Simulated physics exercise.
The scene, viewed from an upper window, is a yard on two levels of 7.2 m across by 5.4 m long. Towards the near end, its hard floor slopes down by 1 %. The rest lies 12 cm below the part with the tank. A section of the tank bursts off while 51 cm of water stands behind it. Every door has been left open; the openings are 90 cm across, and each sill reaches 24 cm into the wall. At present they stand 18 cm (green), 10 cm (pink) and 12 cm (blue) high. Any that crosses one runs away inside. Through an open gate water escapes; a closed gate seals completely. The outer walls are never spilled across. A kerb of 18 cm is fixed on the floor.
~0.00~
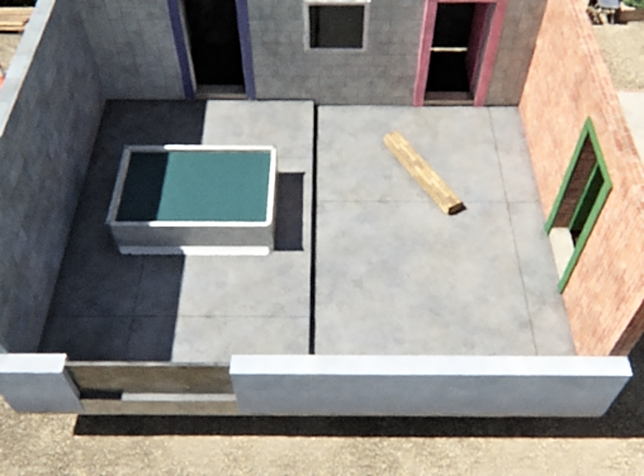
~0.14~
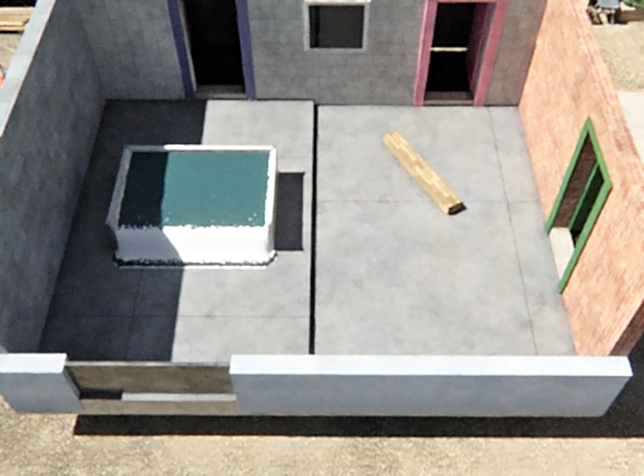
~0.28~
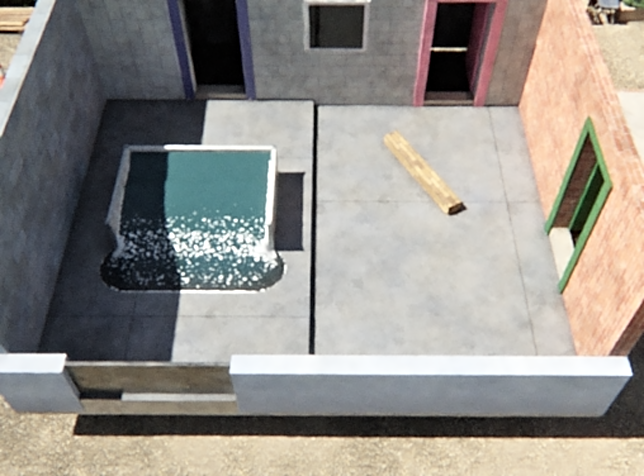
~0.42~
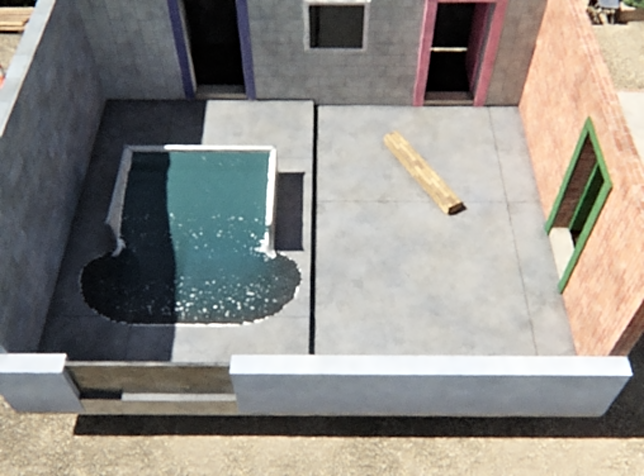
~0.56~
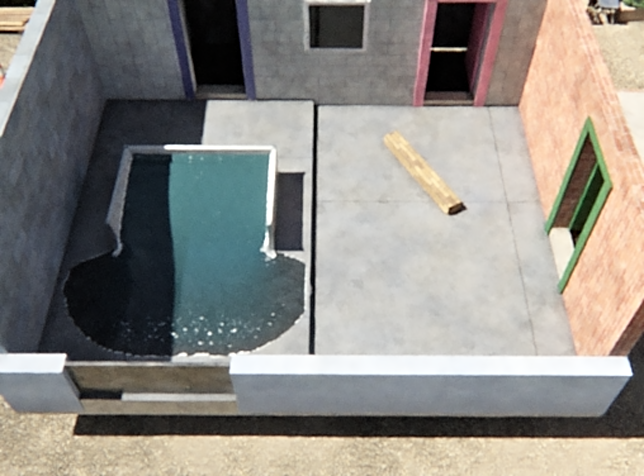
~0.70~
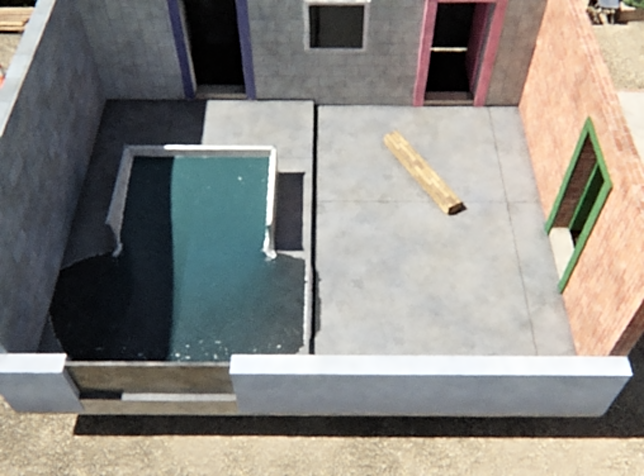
Water bursts from the near side of a raised tank and spreads across the grey floor.
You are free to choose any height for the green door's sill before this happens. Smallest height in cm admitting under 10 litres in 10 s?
Roughly 7 centimetres.
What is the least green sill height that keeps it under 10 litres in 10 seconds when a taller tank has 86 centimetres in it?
Then roughly 14.0 cm.
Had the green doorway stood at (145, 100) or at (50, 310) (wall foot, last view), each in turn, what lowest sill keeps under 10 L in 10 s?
You'd want roughly 11.5 cm there first, then roughly 16 cm.
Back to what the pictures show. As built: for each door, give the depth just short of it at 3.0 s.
Green door 0 cm, pink door 0 cm, blue door 0 cm.
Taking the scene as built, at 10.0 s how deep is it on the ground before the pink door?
It stands about 5.5 centimetres deep.
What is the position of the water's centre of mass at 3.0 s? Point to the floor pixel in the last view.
The centre of all the water is around (208, 308).
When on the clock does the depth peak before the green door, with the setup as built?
Near 4.0 seconds.
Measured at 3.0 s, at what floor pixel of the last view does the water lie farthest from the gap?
Around pixel (573, 388).
After 1.4 s water covers 25 % of the floor, deepest (36 cm) near (169, 382); it has not reached the green door.
After 3.0 s water covers 40 % of the floor, deepest (24 cm) near (30, 382); it has not reached the green door.
After 10.0 s water covers 95 % of the floor, deepest (8 cm) near (325, 118); 5 cm at the green door, 0 litres in over its 18 cm sill.
At the green door as built, the water arrived by 3.5 s and peaked near 11 cm at 4.2 s.
With a sill of 6 cm, 16 litres would have come in within the 10 s; with 8 cm, 4 litres. So under 10 litres takes about 7 cm.
